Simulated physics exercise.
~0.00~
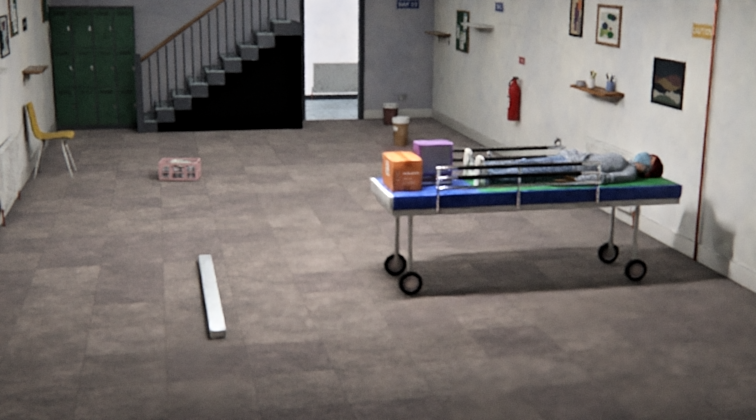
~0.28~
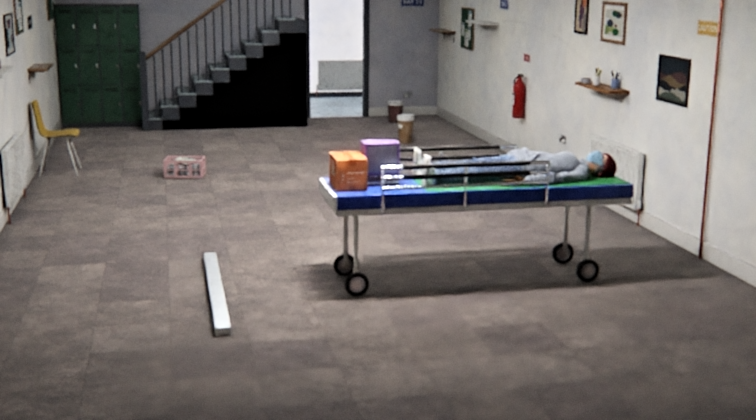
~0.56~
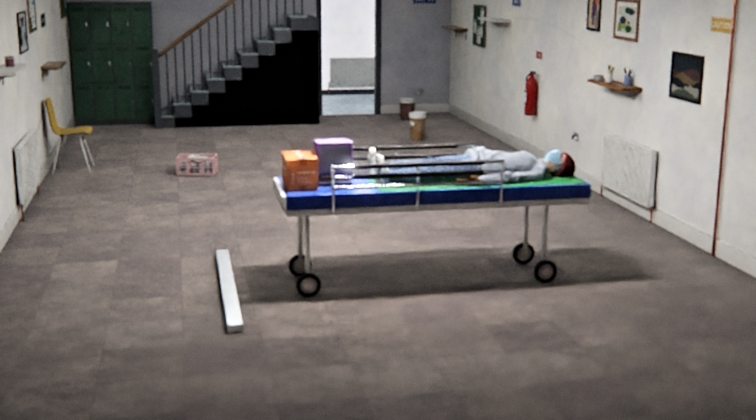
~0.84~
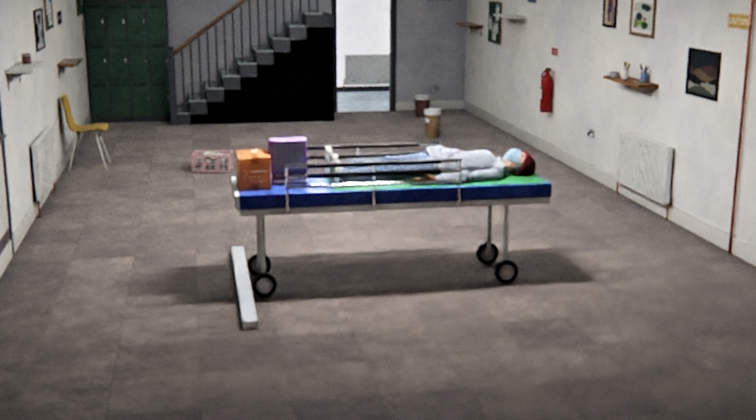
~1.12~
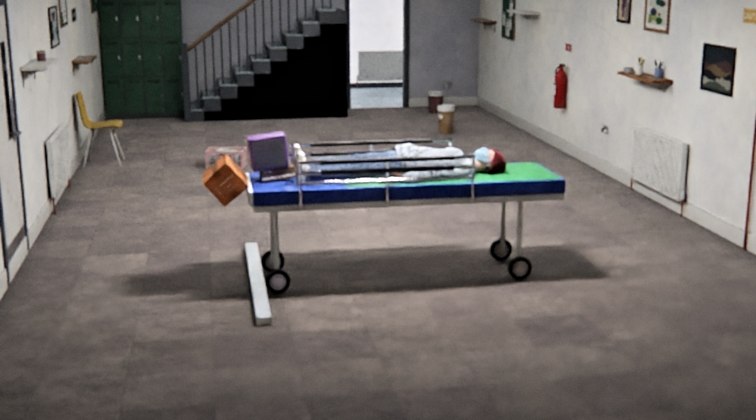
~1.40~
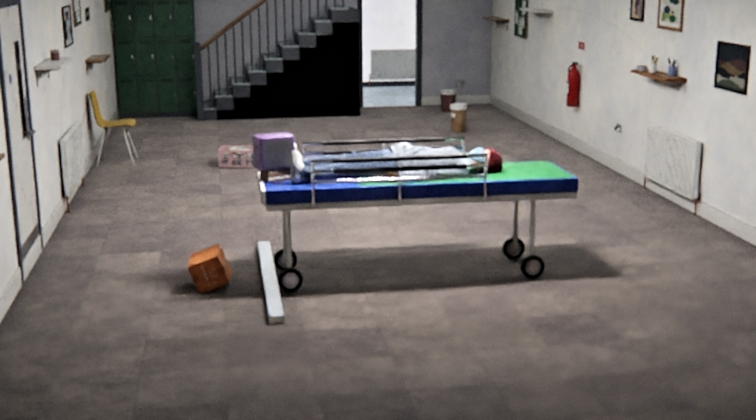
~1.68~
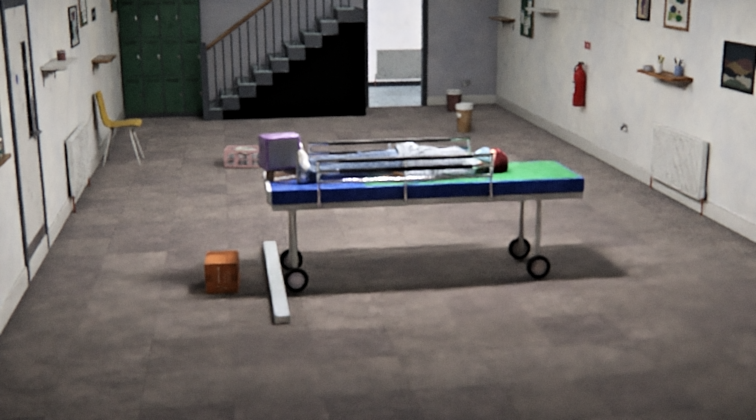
A wheeled ward trolley with a blue and green mattress carries a person lying on their back, head to the right, through a grey-floored room seen from slightly above and side-on. An orange box and a purple one ride at its left end, while green lockers and a staircase stand behind. The trolley rolls left towards a pale sill on the floor and stops against it, staying level. The person slides a little towards the foot end, and the orange box tips off, tumbling to the floor beyond the sill. It settles there, while the purple box and the person remain aboard.
